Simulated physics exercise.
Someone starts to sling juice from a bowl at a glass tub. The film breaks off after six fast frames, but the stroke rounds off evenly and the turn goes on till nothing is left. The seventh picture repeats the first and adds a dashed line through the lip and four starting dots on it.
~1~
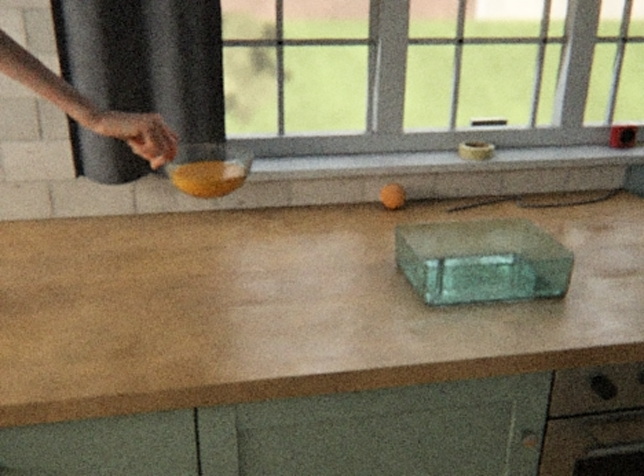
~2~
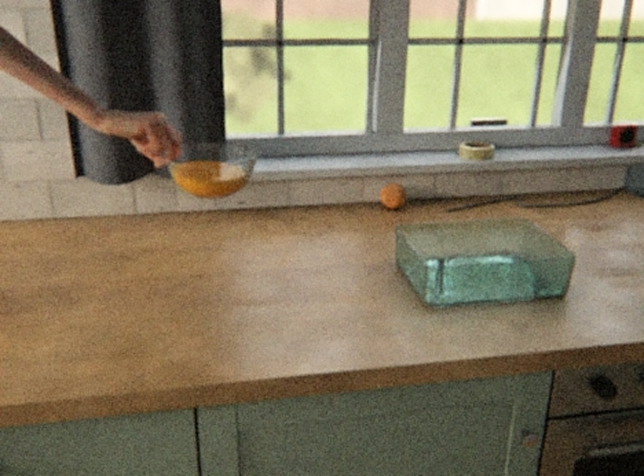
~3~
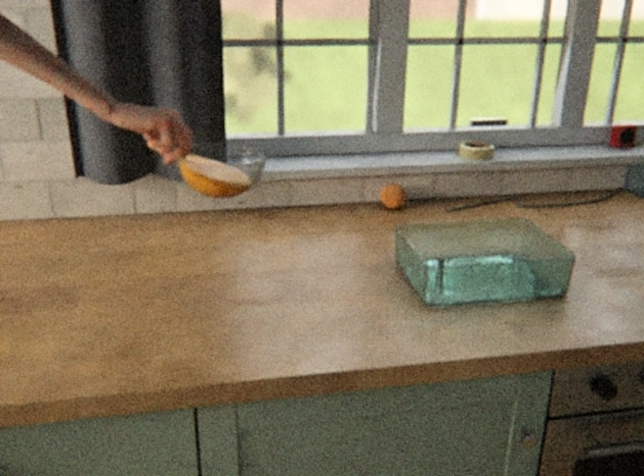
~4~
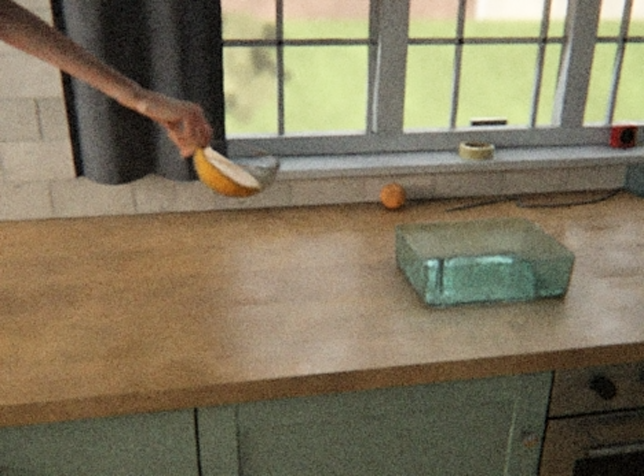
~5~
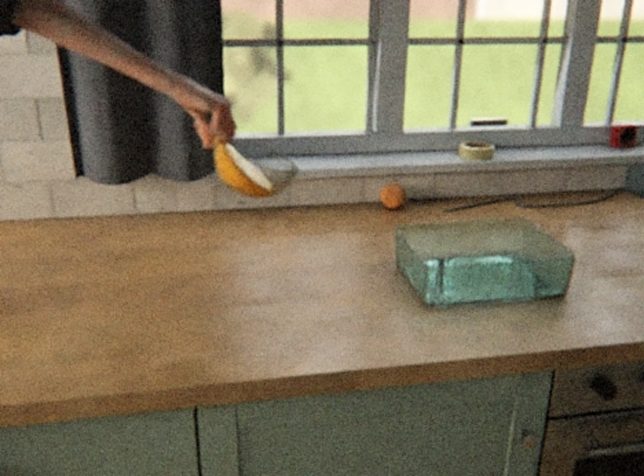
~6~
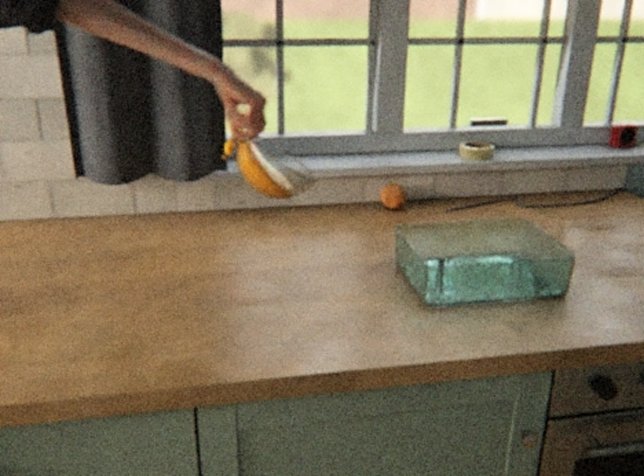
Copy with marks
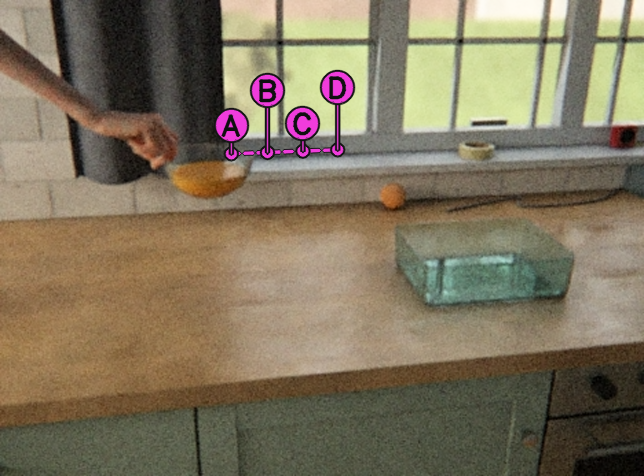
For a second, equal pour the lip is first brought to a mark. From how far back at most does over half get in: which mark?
Spot A just does it.
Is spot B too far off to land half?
No.
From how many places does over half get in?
All of the four.
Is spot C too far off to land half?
No, not at all.
On the marked copy, A at (231, 153); B at (267, 152); C at (302, 151); D at (337, 149).
With A, about 62 % lands in the tub, 18 % falls short and 20 % goes beside or beyond.
With B, about 65 % lands in the tub, 6 % falls short and 30 % goes beside or beyond.
With C, about 66 % lands in the tub, 11 % falls short and 23 % goes beside or beyond.
With D, about 86 % lands in the tub, 8 % falls short and 6 % goes beside or beyond.
